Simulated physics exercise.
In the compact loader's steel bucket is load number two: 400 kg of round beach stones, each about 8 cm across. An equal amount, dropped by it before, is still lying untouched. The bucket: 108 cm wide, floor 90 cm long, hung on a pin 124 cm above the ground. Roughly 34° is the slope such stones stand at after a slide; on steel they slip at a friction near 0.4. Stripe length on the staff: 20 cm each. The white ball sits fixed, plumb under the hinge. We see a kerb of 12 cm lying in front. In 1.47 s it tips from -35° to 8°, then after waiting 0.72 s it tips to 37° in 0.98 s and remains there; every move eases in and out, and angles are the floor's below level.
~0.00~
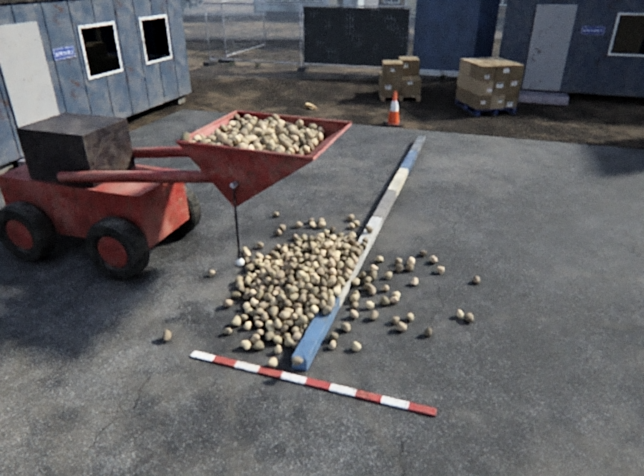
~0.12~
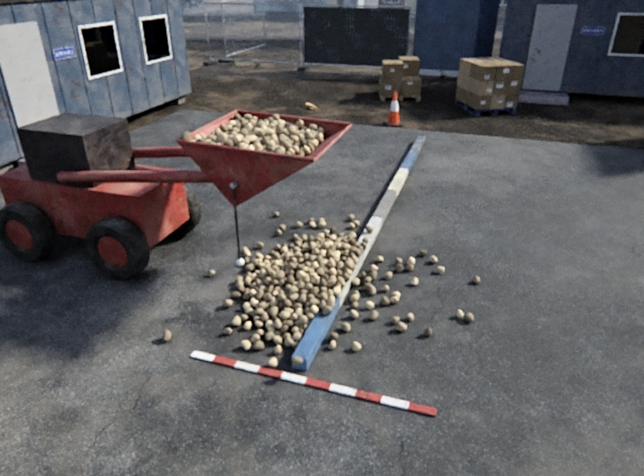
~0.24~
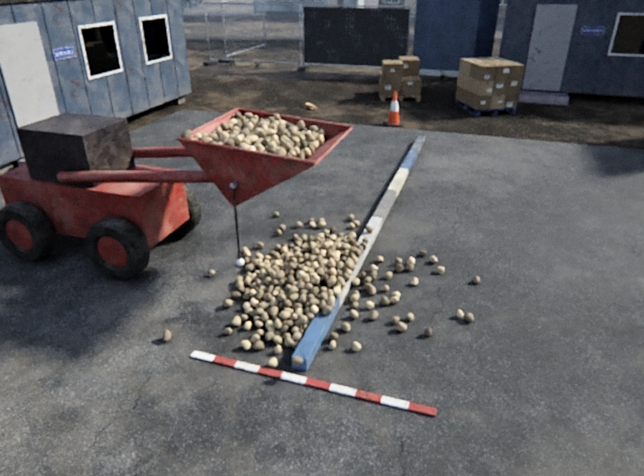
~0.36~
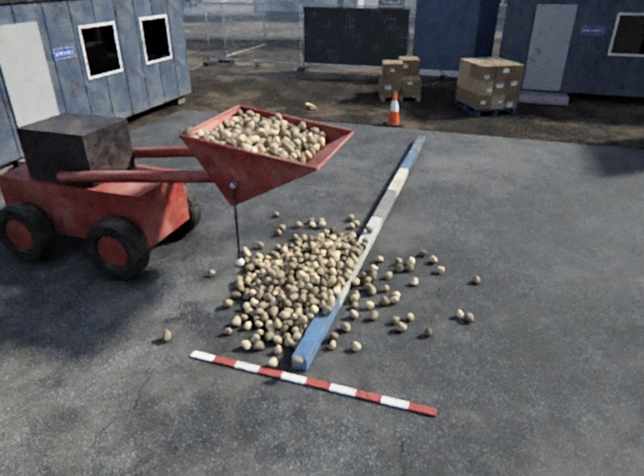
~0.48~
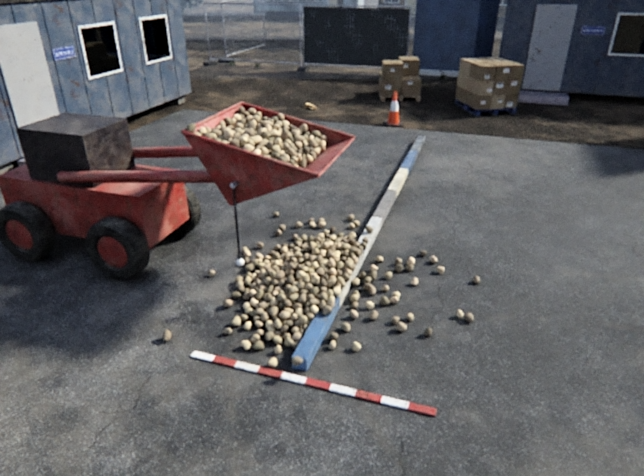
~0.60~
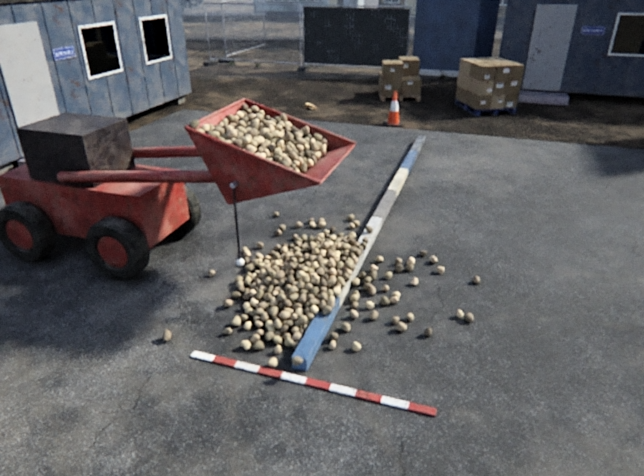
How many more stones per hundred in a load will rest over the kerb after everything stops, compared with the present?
I would say 86 per hundred.
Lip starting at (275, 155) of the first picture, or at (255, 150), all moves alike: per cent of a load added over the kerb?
Some 40 percent, and then 15 percent.
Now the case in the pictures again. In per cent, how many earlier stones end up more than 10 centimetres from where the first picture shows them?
5 per cent.
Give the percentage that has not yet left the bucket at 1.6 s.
About 95 per cent is held.
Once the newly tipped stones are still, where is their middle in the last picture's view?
I'd say close to (376, 286).
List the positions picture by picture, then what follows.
In the first frame, lip at (314, 159), floor tilted -35°, highest stones at (265, 124). The earlier load is highest near (316, 262), 25 cm above ground level, 94 % on this side of the kerb, 6 % over the kerb.
In the second frame, lip at (314, 160), floor tilted -34°, highest stones at (257, 122); the stones move at 0.1 m/s on average.
In the third frame, lip at (316, 164), floor tilted -32°, highest stones at (255, 122); the stones move at 0.1 m/s on average.
In the fourth frame, lip at (317, 169), floor tilted -29°, highest stones at (253, 121); the stones move at 0.1 m/s on average.
In the fifth frame, lip at (319, 176), floor tilted -24°, highest stones at (240, 117); the stones move at 0.2 m/s on average.
In the sixth frame, lip at (320, 183), floor tilted -19°, highest stones at (243, 115); the stones move at 0.2 m/s on average.
After 1.1 s the floor is at 1°; in per cent of one load, 100 in the bucket, 94 on this side of the kerb, 6 over the kerb; the foremost stones are at (440, 300).
After 1.6 s the floor is at 8°; in per cent of one load, 96 in the bucket, 97 on this side of the kerb, 6 over the kerb; the foremost stones are at (440, 300).
After 3.6 s the floor is at 37°; in per cent of one load, 0 in the bucket, 118 on this side of the kerb, 82 over the kerb; the foremost stones are at (450, 309).
After 6.2 s the floor is at 37°; in per cent of one load, 0 in the bucket, 108 on this side of the kerb, 92 over the kerb; the foremost stones are at (469, 312). Net gain over the kerb, 86.
